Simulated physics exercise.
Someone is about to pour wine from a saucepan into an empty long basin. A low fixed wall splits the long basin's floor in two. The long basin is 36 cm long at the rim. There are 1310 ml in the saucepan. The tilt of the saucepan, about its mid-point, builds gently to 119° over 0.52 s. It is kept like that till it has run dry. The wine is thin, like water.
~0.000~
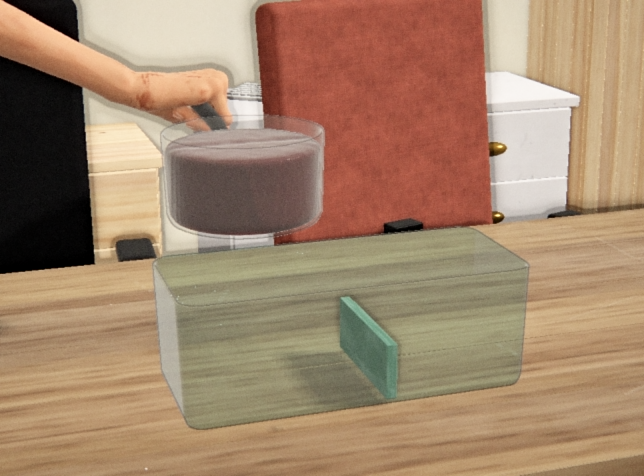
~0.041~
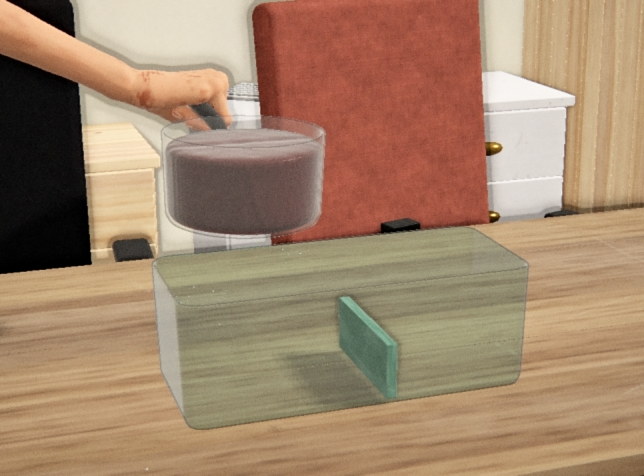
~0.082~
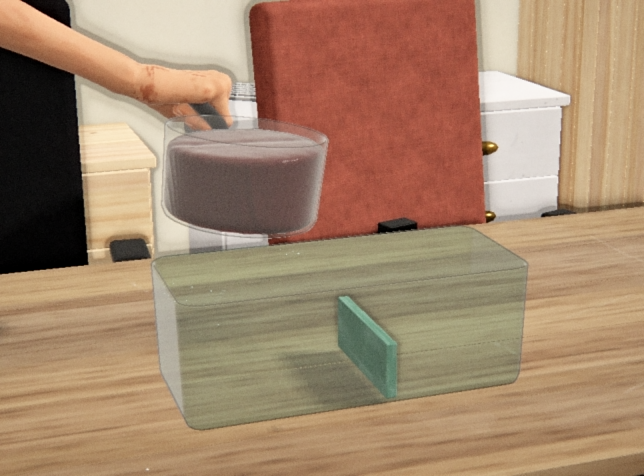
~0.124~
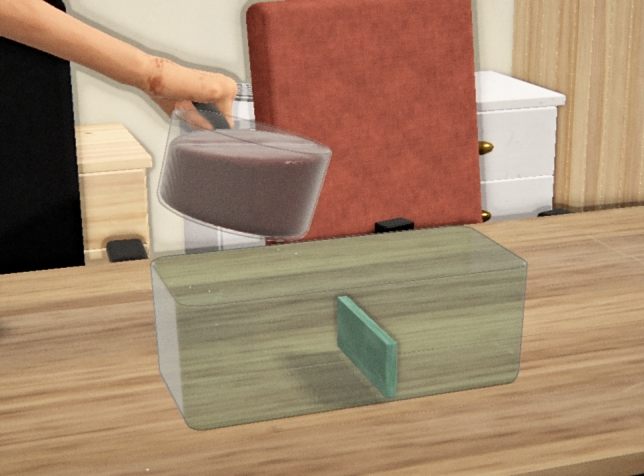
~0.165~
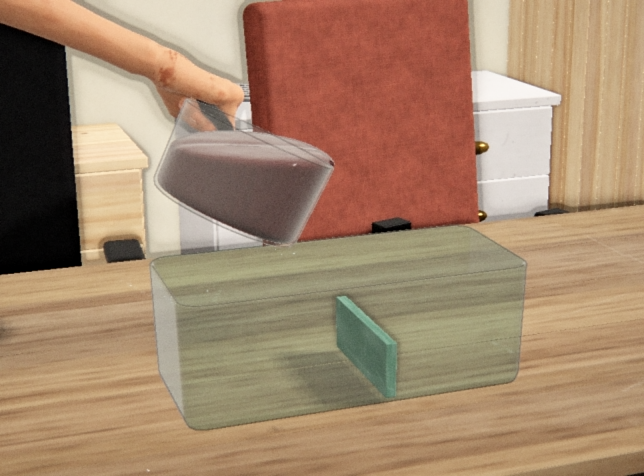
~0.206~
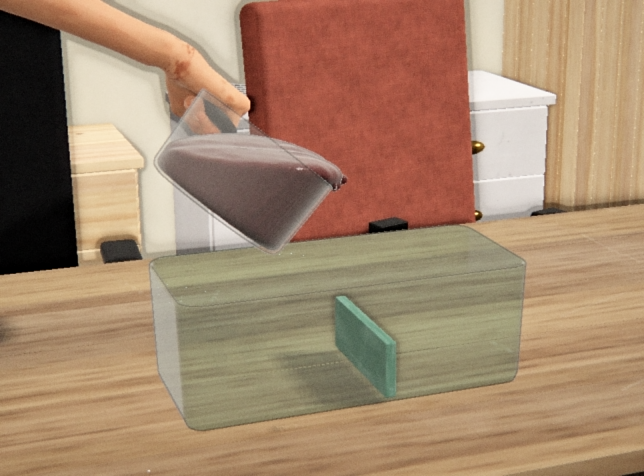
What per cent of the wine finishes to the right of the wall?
Roughly 28 per cent is past the wall.
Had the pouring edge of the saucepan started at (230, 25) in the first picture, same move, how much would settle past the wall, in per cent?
Then about 15 per cent.
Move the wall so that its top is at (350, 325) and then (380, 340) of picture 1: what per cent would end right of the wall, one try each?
In turn about 40 and 35 per cent.
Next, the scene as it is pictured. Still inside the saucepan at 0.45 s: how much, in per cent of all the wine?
Near 18 in a hundred.
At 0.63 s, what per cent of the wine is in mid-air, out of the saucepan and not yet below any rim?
About 8 per cent.
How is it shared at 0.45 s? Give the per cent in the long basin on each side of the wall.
Some 36 per cent left and 26 right.
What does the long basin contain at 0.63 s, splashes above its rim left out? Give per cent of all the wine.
Near 90 in a hundred.
After 0.45 s the tilt is 114° and 18 per cent is still to pour, 37 is left of the wall and 26 right of it.
After 0.63 s the tilt is 119° and 2 per cent is still to pour, 66 is left of the wall and 25 right of it.
After 0.82 s the tilt is 119° and 0 per cent is still to pour, 63 is left of the wall and 27 right of it.
After 1.02 s the tilt is 119° and 0 per cent is still to pour, 66 is left of the wall and 28 right of it.
In the end 66 per cent lies left of the wall, 28 right of it and 6 outside.
